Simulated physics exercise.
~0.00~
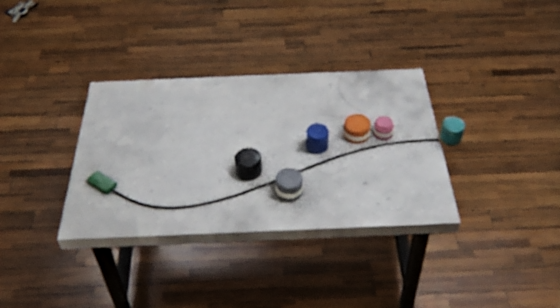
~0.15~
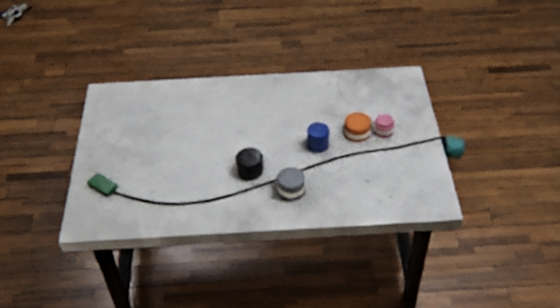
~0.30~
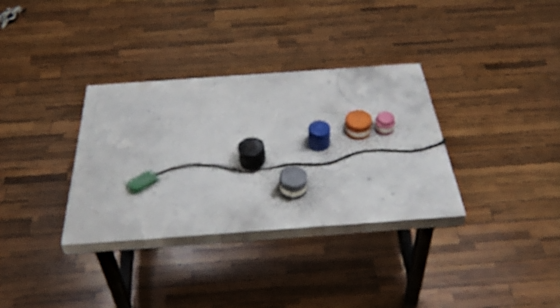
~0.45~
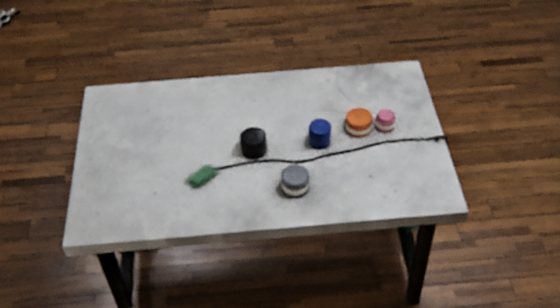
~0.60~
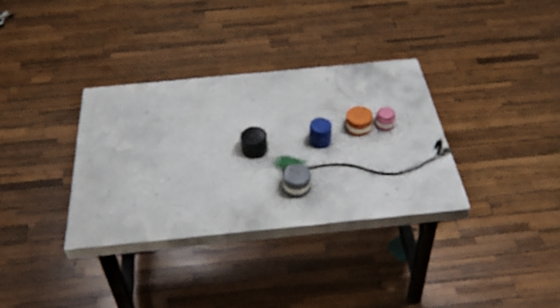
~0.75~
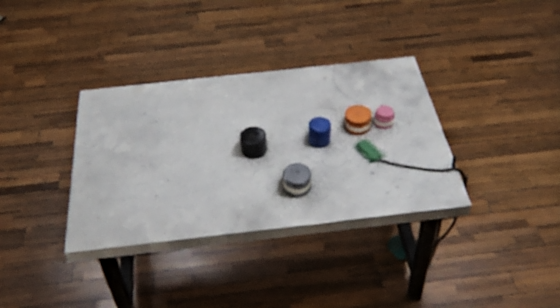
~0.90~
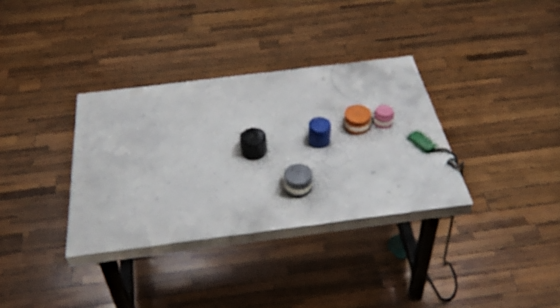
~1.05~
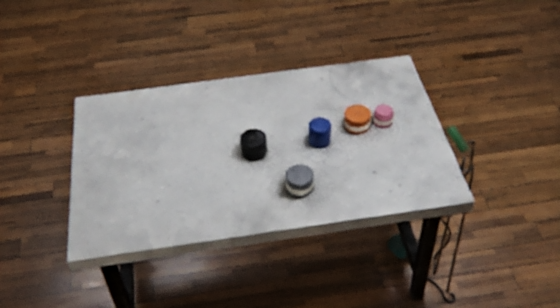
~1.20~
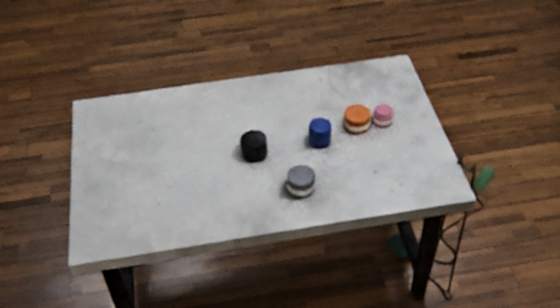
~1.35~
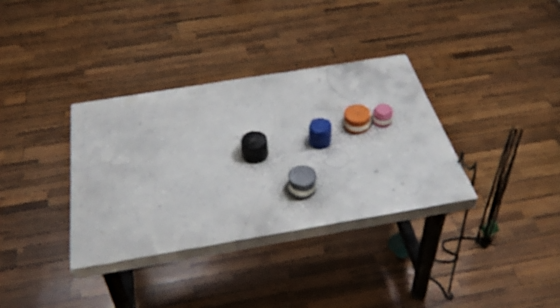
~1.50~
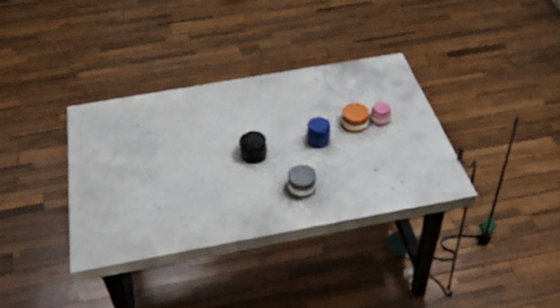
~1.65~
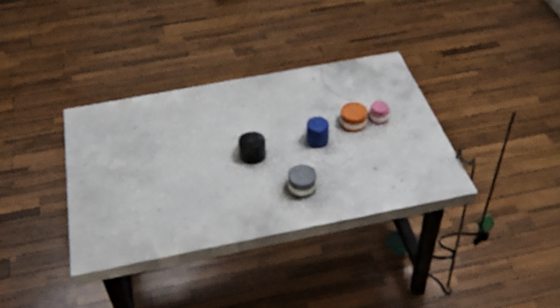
A teal cylinder drops off the table, dragging the corded green block over the edge too.
